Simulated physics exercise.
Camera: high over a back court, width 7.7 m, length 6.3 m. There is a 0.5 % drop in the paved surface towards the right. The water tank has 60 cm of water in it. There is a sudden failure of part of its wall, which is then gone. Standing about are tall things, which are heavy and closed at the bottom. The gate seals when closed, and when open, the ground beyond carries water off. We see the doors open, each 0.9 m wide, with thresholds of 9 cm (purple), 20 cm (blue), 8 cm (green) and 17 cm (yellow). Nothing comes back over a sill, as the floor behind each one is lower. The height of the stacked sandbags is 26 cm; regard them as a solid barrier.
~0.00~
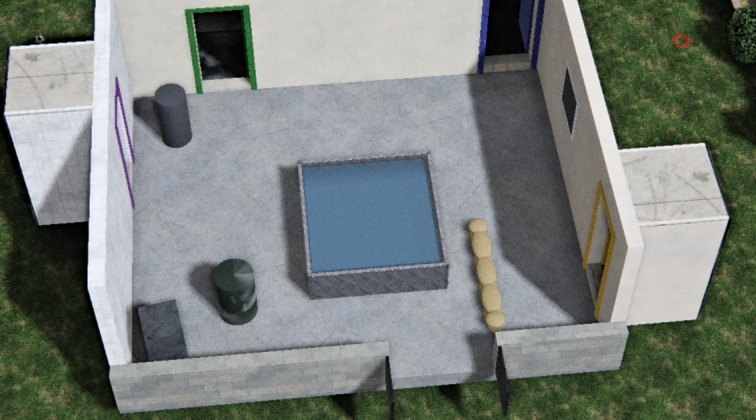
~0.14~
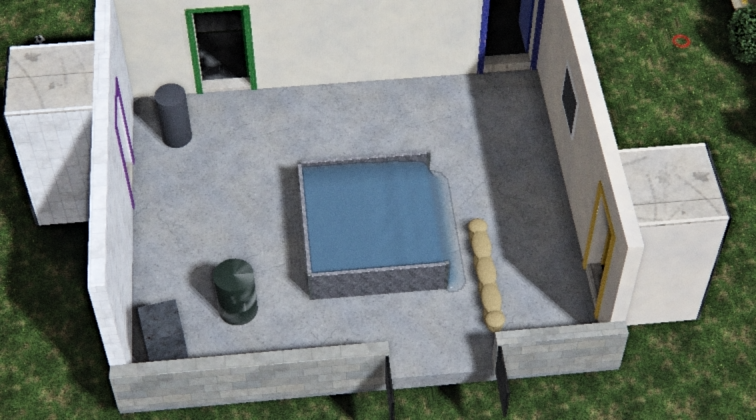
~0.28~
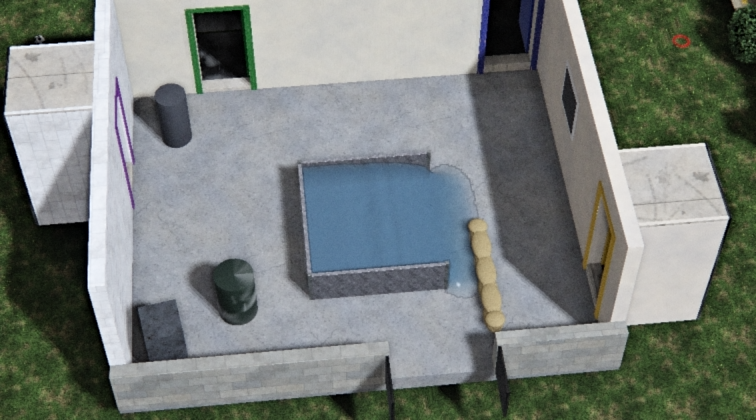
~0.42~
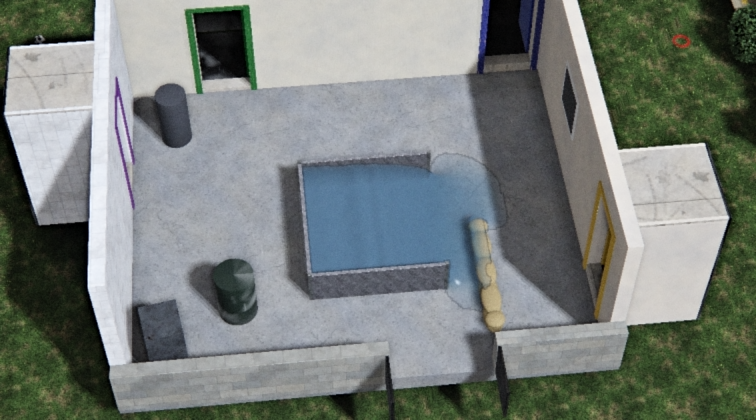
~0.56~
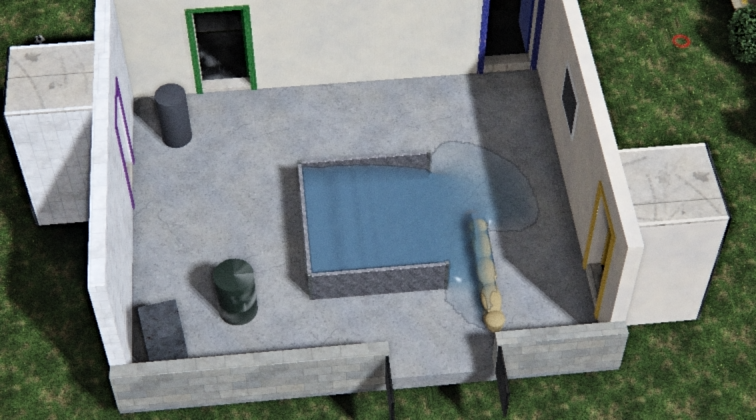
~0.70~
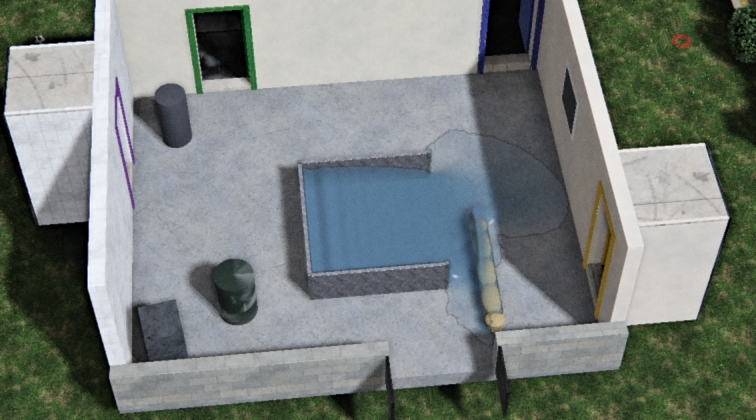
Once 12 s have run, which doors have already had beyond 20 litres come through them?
As I see it, purple door: Lags behind the figure; blue door: Outstrips the figure; green door: Lags behind the figure; yellow door: Lags behind the figure.
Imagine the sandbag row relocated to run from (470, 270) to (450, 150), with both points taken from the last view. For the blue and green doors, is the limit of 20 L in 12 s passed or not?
Checking the limit, blue is fine, green is fine.
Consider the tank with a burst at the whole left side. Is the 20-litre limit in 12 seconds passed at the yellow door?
Yellow: Falls short.
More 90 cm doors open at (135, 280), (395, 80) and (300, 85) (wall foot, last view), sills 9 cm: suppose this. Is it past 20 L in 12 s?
The first one doesn't reach it, the second one doesn't reach it, and the third one doesn't reach it.
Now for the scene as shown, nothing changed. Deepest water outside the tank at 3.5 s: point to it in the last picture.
That would be near pixel (535, 75).
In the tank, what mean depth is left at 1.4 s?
Depth, averaged: Around 33 centimetres.
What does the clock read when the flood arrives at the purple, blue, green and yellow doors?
Arrival times: Purple 6.5 seconds, blue 2.0 seconds, green 4.5 seconds, yellow 1.6 seconds.
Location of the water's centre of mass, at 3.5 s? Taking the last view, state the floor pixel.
I'd put it close to (462, 210).
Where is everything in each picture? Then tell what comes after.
In the first picture, the water tank at (371, 215) is whole and still, 60 cm deep.
In the second picture, the front is at a hidden place, 1.3 m from the gap at (435, 223); 0.6 m2 of floor is under water; 60 cm left at the back of the water tank.
In the third picture, the front is at (450, 170), 1.4 m from the gap at (435, 224); 1.6 m2 of floor is under water; 60 cm left at the back of the water tank.
In the fourth picture, water pours out at (435, 225) and has run 1.8 m, to (482, 308); typically 12 cm deep outside, 60 cm at the water tank's back.
In the fifth picture, water pours out at (435, 225) and has run 2.1 m, to (485, 326); typically 9 cm deep outside, 59 cm at the water tank's back.
In the sixth picture, water pours out at (435, 226) and has run 2.4 m, to (540, 166); typically 7 cm deep outside, 52 cm at the water tank's back.
After 1.4 s water covers 25 % of the floor and is deepest (44 cm) near (471, 250); purple door not reached, blue door not reached, green door not reached, yellow door not reached.
After 2.2 s water covers 35 % of the floor and is deepest (36 cm) near (473, 259); purple door not reached, blue door 27 cm at the sill, 1 L in, green door not reached, yellow door 14 cm at the sill, 0 L in.
After 3.5 s water covers 40 % of the floor and is deepest (32 cm) near (535, 75); purple door not reached, blue door 31 cm at the sill, 86 L in, green door not reached, yellow door 8 cm at the sill, 0 L in.
After 7.0 s water covers 80 % of the floor and is deepest (14 cm) near (559, 178); purple door 6 cm at the sill, 0 L in, blue door 10 cm at the sill, 117 L in, green door 3 cm at the sill, 0 L in, yellow door 9 cm at the sill, 0 L in.
After 12.0 s water covers 95 % of the floor and is deepest (9 cm) near (133, 387); purple door 5 cm at the sill, 0 L in, blue door 9 cm at the sill, 117 L in, green door 7 cm at the sill, 0 L in, yellow door 8 cm at the sill, 0 L in.
